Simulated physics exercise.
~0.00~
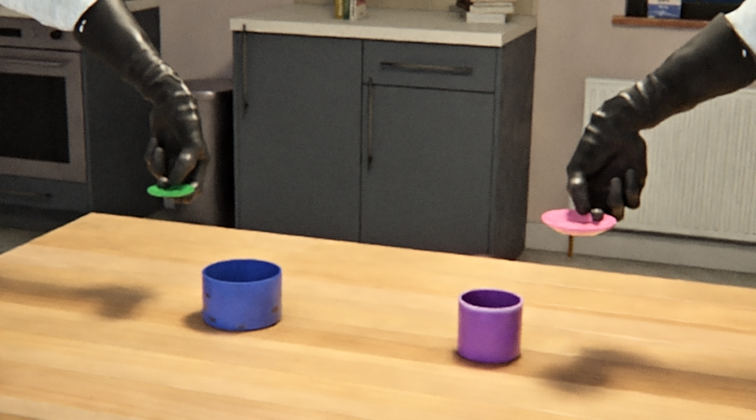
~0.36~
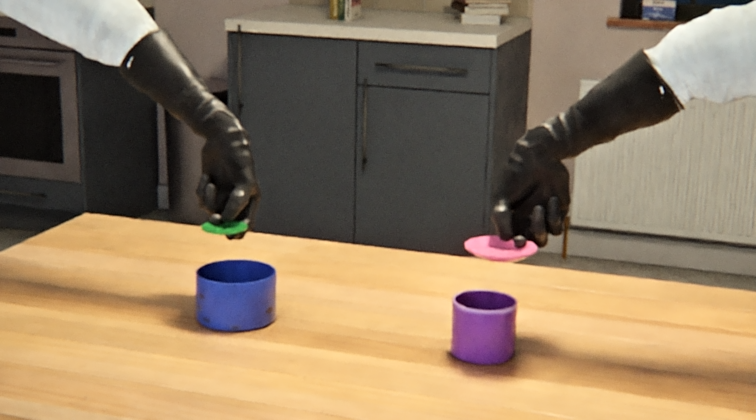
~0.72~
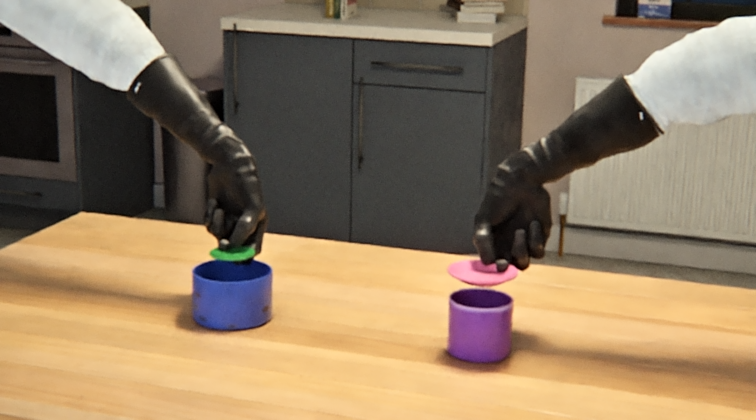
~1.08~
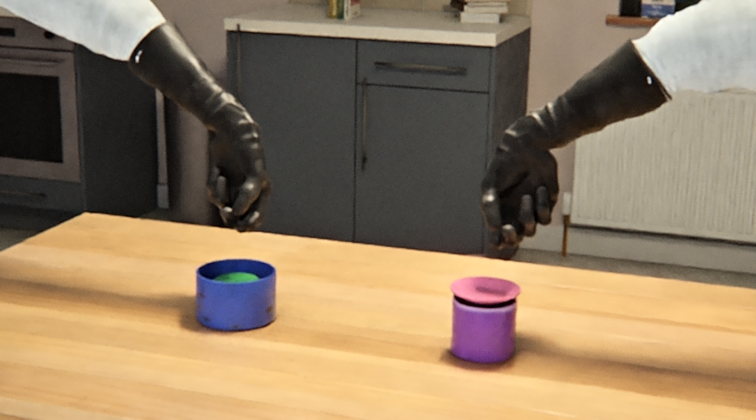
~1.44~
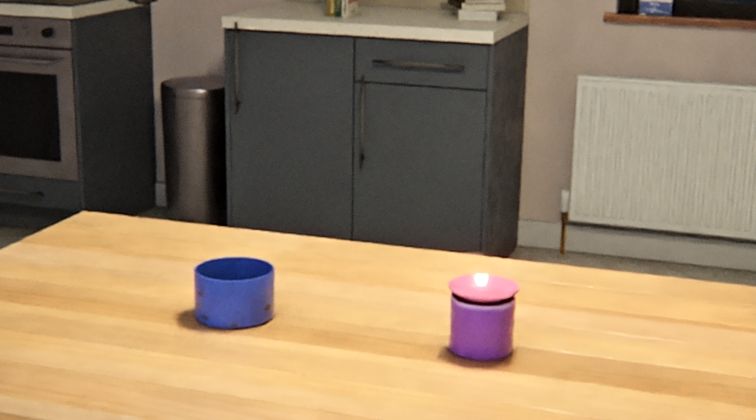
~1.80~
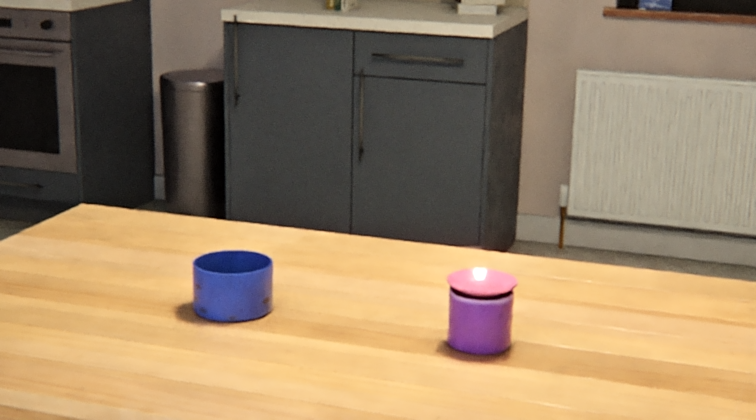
Two black-gloved hands lowering discs over open containers and letting go, the green dropping inside the blue, the pink covering the purple.
